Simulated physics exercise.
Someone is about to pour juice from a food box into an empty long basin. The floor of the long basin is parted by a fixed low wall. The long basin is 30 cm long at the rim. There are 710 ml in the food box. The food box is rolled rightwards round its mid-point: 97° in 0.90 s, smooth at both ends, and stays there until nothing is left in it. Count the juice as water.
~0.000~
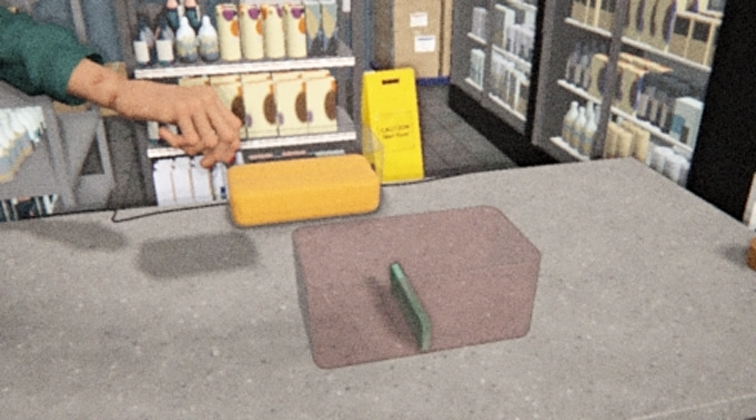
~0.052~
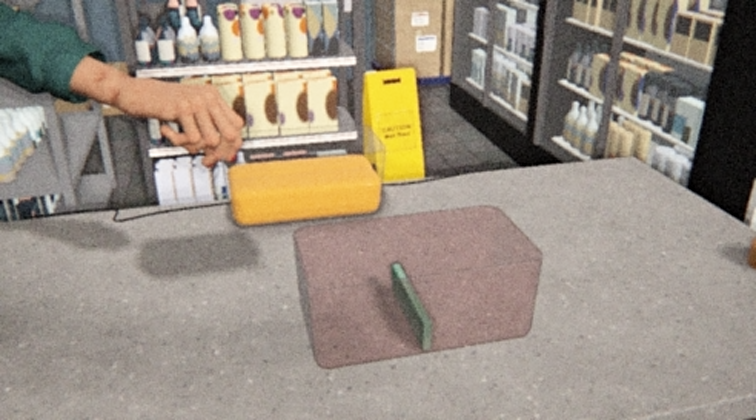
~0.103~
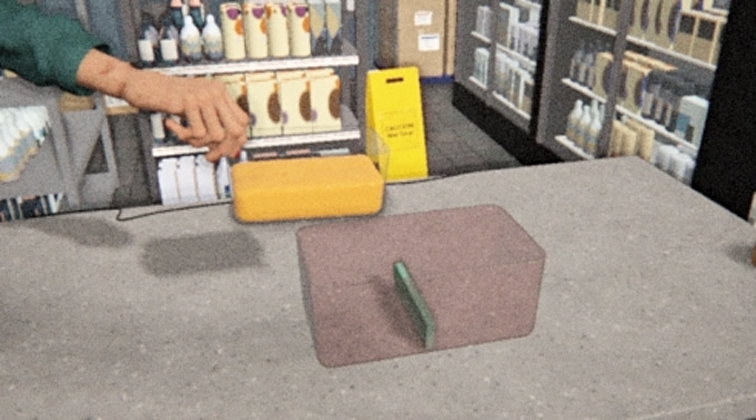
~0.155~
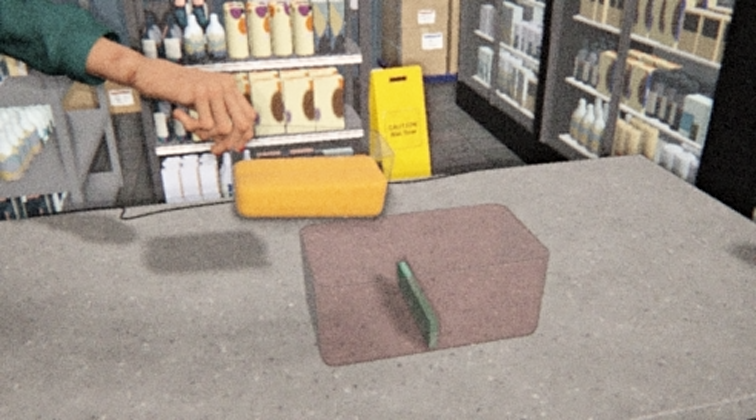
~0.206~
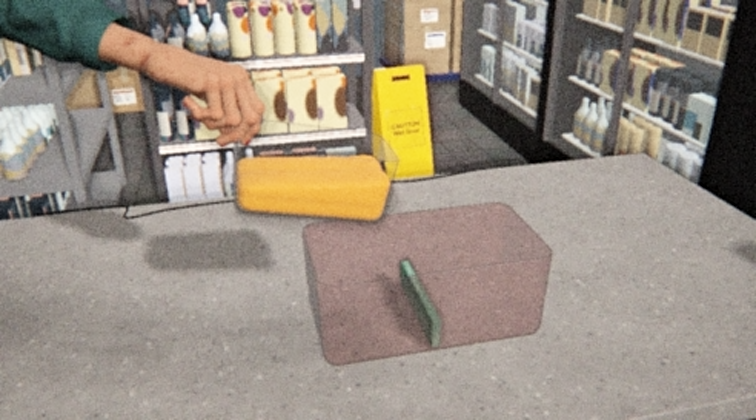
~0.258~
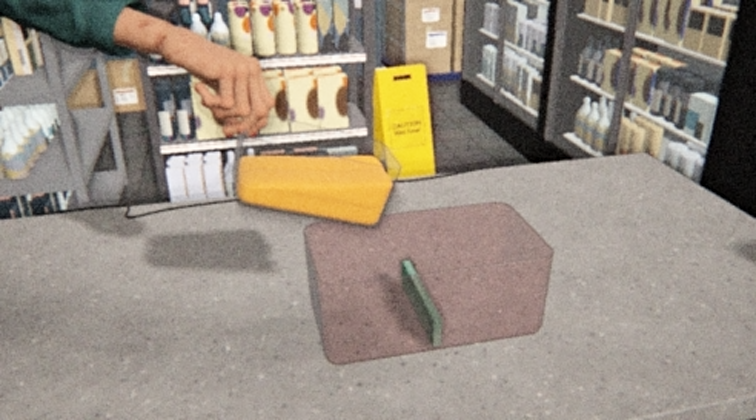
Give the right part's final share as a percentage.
The far part has some 42 per cent.
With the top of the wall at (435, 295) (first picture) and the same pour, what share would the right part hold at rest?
In that case some 10 per cent.
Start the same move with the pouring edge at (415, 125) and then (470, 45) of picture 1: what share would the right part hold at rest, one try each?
First 75, then 75 per cent.
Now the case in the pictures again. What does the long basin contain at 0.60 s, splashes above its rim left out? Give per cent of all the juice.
Some 20 per cent.
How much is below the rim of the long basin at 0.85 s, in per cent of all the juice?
Near 80 in a hundred.
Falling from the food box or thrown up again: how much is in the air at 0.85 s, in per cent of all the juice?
Near 3 in a hundred.
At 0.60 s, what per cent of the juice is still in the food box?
About 44 per cent.
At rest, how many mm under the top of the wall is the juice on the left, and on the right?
Left about 24 mm, right about 30 mm.
Then, 0.60 s in, the tilt is 73° and 44 per cent is still to pour, 6 is left of the wall and 15 right of it.
Then, 0.85 s in, the tilt is 96° and 16 per cent is still to pour, 38 is left of the wall and 43 right of it.
Then, 1.11 s in, the tilt is 97° and 3 per cent is still to pour, 53 is left of the wall and 42 right of it.
Then, 1.40 s in, the tilt is 97° and 0 per cent is still to pour, 57 is left of the wall and 42 right of it.
Finally, 57 per cent lies left of the wall, 42 right of it and 1 outside.
